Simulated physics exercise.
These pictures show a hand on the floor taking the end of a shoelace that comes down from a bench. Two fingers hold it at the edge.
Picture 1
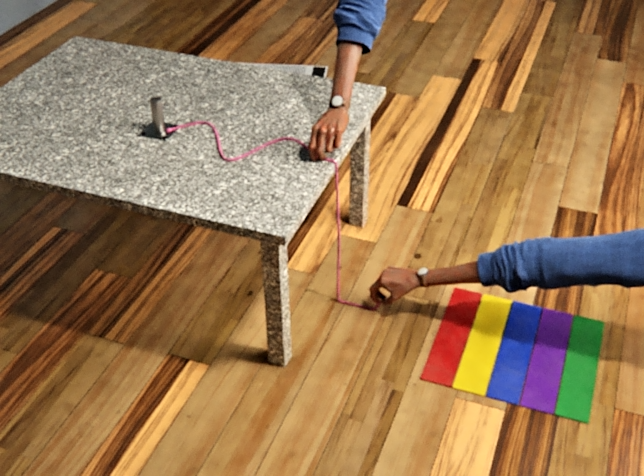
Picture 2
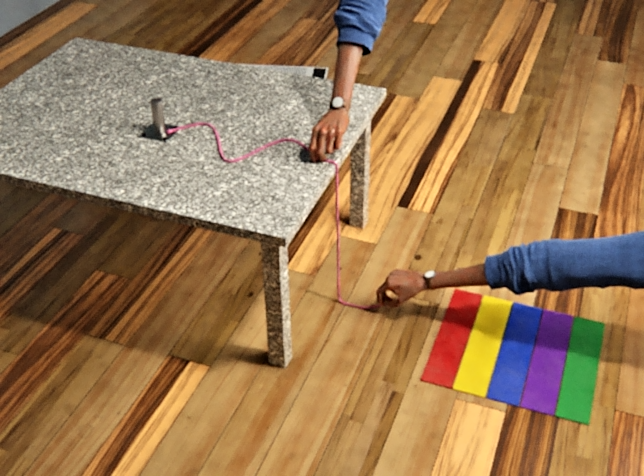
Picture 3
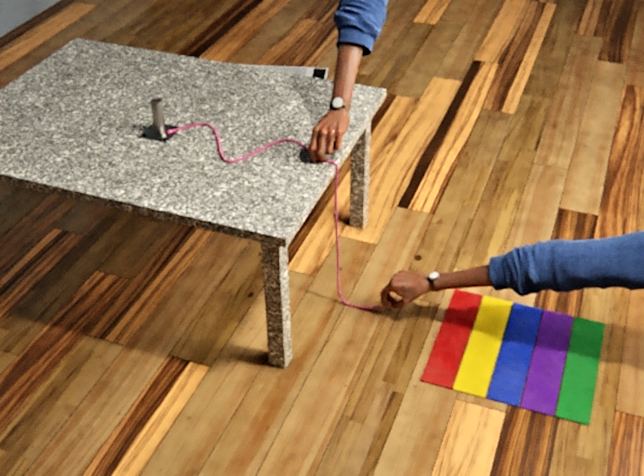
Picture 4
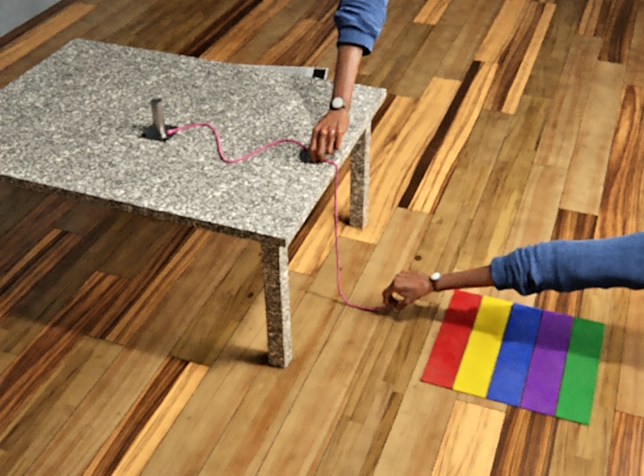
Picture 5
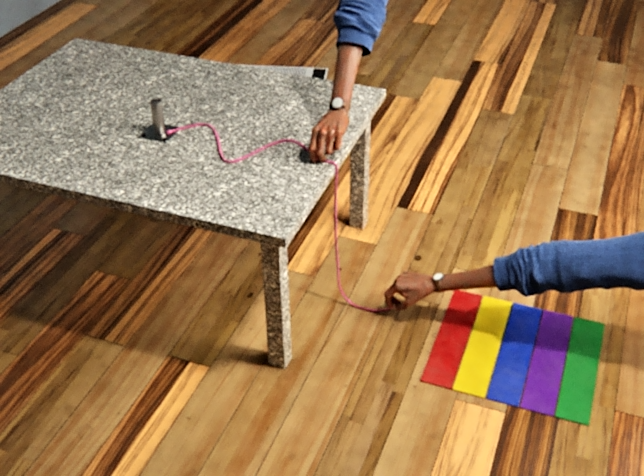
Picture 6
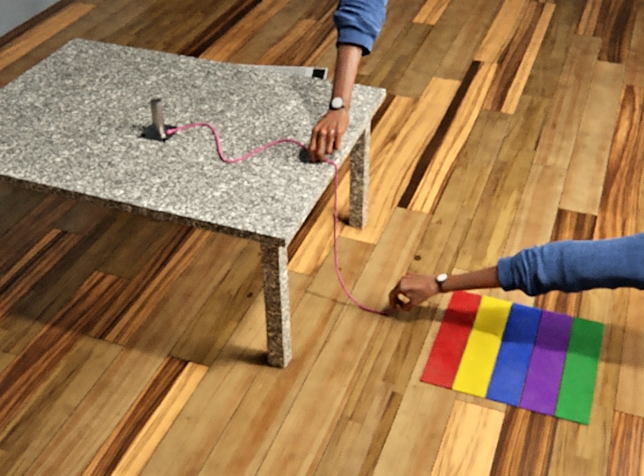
On a wooden floor beside a speckled bench, a hand drawing a pink shoelace's end slightly right while another hand stays still above.
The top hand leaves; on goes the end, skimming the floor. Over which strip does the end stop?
Over green.
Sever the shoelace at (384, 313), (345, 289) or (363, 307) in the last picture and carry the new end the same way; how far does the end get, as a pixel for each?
The places are (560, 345), (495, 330) and (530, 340).
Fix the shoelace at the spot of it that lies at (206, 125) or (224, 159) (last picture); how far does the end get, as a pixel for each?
Try by try, around (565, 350) and (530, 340).
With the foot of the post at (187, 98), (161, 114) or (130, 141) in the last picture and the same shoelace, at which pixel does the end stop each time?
About (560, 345), (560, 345) and (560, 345).
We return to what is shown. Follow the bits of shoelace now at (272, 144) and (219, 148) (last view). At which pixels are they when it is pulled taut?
They go to (331, 164) and to (252, 149).
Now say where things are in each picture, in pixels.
In the first frame, end (379, 301); red (442, 365); yellow (474, 373); blue (507, 382); purple (541, 390); green (575, 399).
In the second frame, end (386, 304); shoelace through (200, 124) (223, 157) (285, 140) (337, 171) (338, 231) (338, 288).
In the third frame, end (390, 305).
In the fourth frame, end (392, 306); shoelace through (200, 125) (223, 158) (285, 140) (337, 172) (336, 232) (339, 289).
In the fifth frame, end (394, 307).
In the sixth frame, end (398, 308); shoelace through (200, 125) (222, 158) (285, 140) (336, 172) (335, 231) (345, 290).
Soon after, end near (515, 336); over blue.
After that, end near (559, 346); over purple.
At the stop, end near (585, 353); over green. The end stops over the green strip.
